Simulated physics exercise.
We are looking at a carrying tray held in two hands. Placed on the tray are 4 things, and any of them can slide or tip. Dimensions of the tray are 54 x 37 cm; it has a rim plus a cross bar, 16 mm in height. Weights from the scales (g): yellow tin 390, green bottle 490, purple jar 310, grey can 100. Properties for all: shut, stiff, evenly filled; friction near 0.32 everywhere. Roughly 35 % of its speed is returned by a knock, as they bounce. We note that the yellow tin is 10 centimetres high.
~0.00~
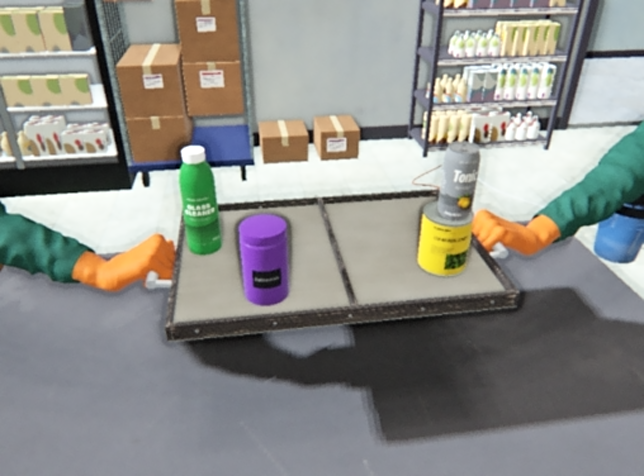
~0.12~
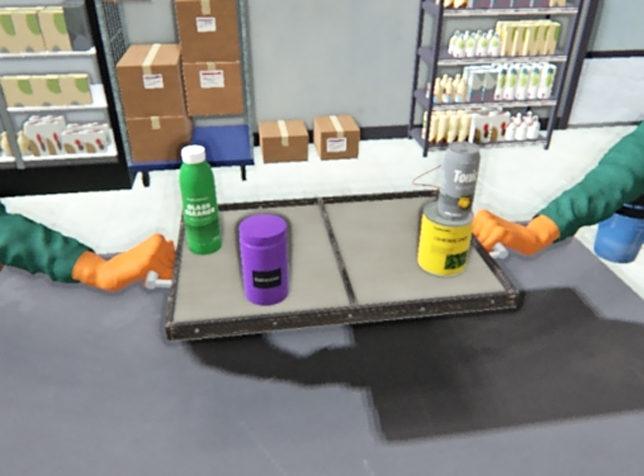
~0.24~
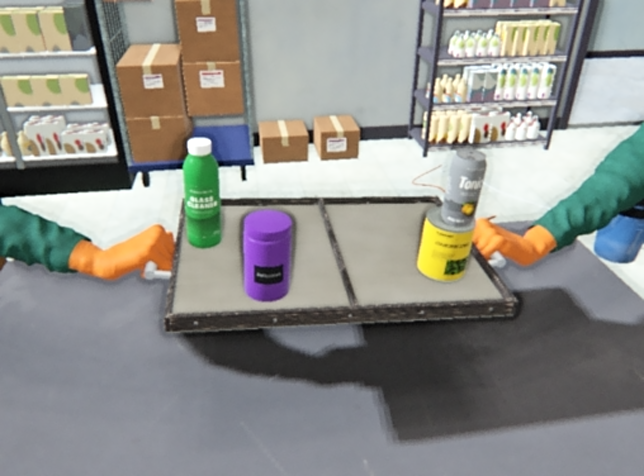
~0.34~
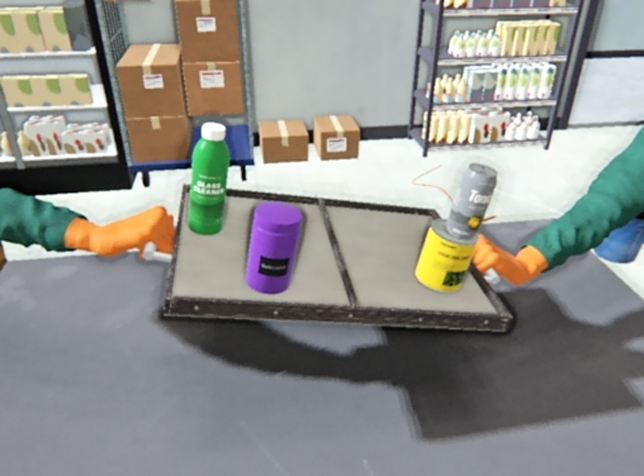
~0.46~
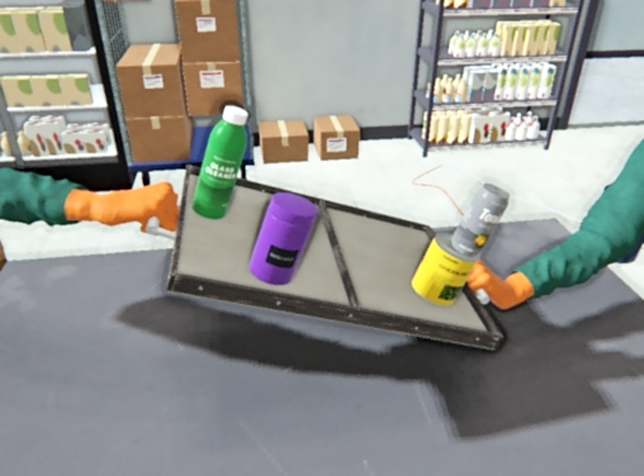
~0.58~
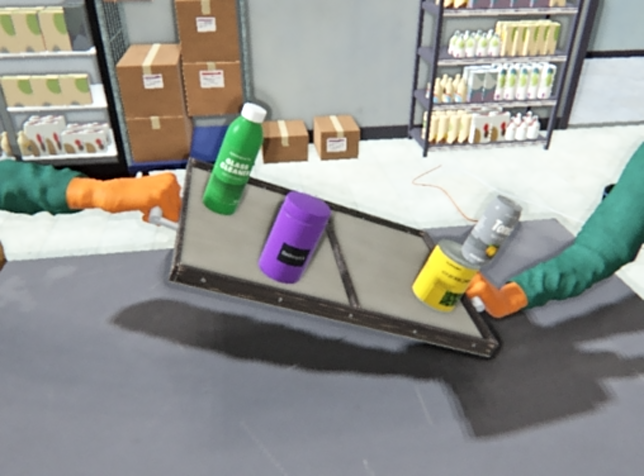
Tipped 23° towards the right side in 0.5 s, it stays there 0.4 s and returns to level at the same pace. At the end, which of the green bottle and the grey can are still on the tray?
In the end the green bottle ends up riding along, the grey can ends up off it.
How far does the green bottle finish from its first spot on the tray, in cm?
It ends up around 40 cm from its start.
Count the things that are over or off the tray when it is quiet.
The number here is 3.
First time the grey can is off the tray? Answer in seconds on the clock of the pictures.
0.7 s, roughly.
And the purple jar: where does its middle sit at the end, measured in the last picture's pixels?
End point: Approx. (421, 275).
By 0.78 s, tilt 23°, right edge down; grey can now off the tray; green bottle rocked 4° off its seat near (275, 171); purple jar 7 cm from its spot.
By 0.98 s, tilt 23°, right edge down; green bottle rocked 52° off its seat near (332, 198); purple jar rocked 30° off its seat; yellow tin 4 cm from its spot.
By 1.18 s, tilt 17°, right edge down; green bottle on its side near (393, 232); purple jar on its side; yellow tin 4 cm from its spot.
By 1.38 s, tilt 3°, right edge down; green bottle on its side near (412, 222); purple jar on its side; yellow tin 4 cm from its spot.
When it is over (2.8 s), off the tray, grey can; lying over on the tray, green bottle and purple jar; yellow tin within 5 cm of the start. End places, in pixels of the last picture, green bottle near (414, 223), grey can near (545, 358).
